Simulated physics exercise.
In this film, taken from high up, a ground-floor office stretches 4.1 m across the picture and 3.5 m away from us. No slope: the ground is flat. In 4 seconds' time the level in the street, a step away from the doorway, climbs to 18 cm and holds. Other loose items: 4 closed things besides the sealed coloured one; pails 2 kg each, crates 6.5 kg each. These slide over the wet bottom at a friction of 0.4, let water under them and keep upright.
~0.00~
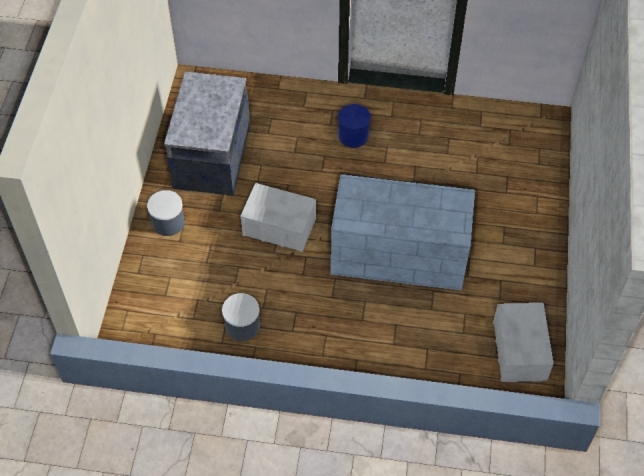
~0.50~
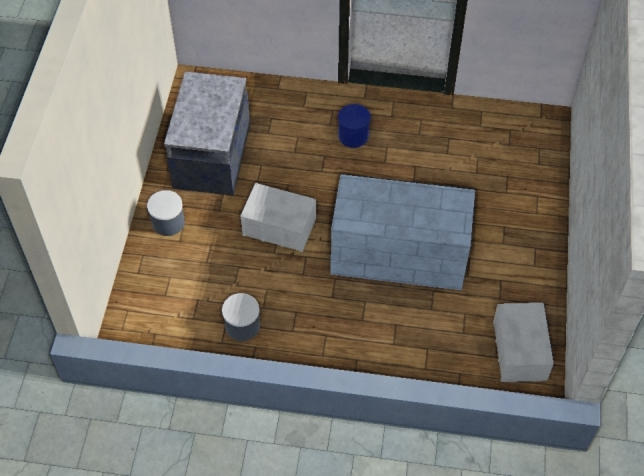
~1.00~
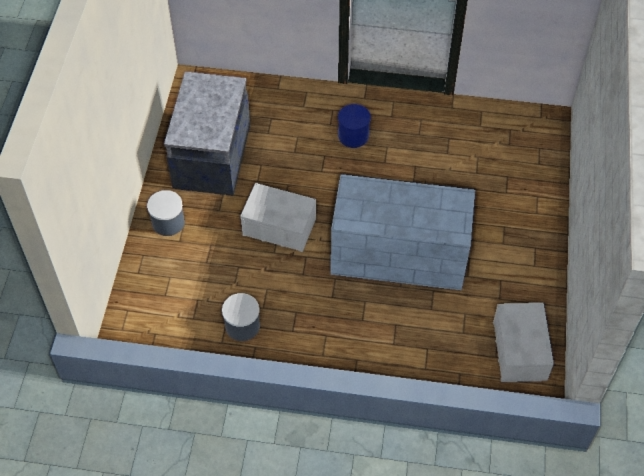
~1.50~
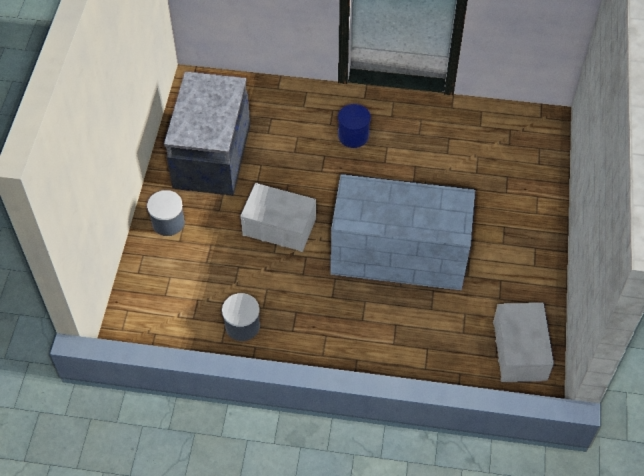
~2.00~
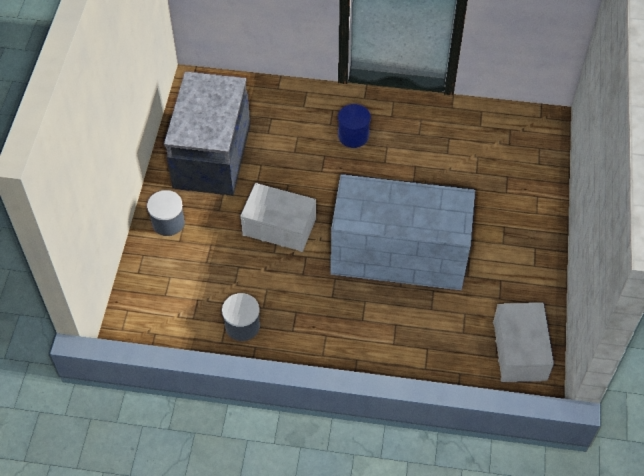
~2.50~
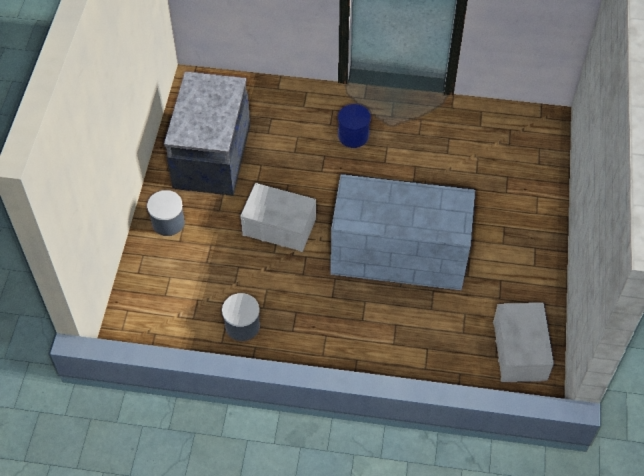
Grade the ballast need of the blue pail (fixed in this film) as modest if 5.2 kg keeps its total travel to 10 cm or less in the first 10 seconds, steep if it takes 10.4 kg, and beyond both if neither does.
Beyond both.
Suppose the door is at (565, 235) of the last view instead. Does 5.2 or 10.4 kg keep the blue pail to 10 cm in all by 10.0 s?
In that case only the higher weight holds it.
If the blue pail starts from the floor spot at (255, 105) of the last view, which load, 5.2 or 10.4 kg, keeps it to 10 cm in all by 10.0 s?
Both loads work.
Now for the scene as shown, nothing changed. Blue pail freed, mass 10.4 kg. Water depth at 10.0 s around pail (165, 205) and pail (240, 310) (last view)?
Close to 4 and 6 centimetres.
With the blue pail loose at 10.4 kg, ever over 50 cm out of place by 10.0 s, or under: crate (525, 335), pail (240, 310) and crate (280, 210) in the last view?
Exceeded, Not exceeded, Exceeded, in that order.
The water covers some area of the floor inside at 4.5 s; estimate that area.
About 4.5 m2.
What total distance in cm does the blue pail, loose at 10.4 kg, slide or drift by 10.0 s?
Close to 40 cm, all told.
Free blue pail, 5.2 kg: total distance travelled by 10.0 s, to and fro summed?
Roughly 250 cm.
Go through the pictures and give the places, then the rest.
In the first picture, the blue pail at (354, 117), on the bottom; water covers 0.0 m2; 0 of 5 have shifted.
In the second picture, the blue pail at (354, 117), on the bottom; water covers 0.0 m2; 0 of 5 have shifted.
In the third picture, the blue pail at (354, 117) rests on the ground; 0.0 m2 under water; 0 of 5 have shifted.
In the fourth picture, the blue pail at (354, 117), on the bottom; 0.0 m2 under water; 0 of 5 have shifted.
In the fifth picture, the blue pail at (354, 117), on the bottom; water covers 0.0 m2; 0 of 5 have shifted.
In the sixth picture, the blue pail at (354, 117), on the bottom; 0.3 m2 under water; 0 of 5 have shifted.
After 3.5 s the blue pail would be 4 cm from its start with 5.2 kg and 0 cm from its start with 10.4 kg; 4 cm of water round it then.
After 4.5 s the blue pail would be 50 cm from its start with 5.2 kg and 8 cm from its start with 10.4 kg; 5 cm of water round it then.
After 7.0 s the blue pail would be 199 cm from its start with 5.2 kg and 36 cm from its start with 10.4 kg; 7 cm of water round it then.
After 10.0 s the blue pail would be 236 cm from its start with 5.2 kg and 45 cm from its start with 10.4 kg; 9 cm of water round it then.
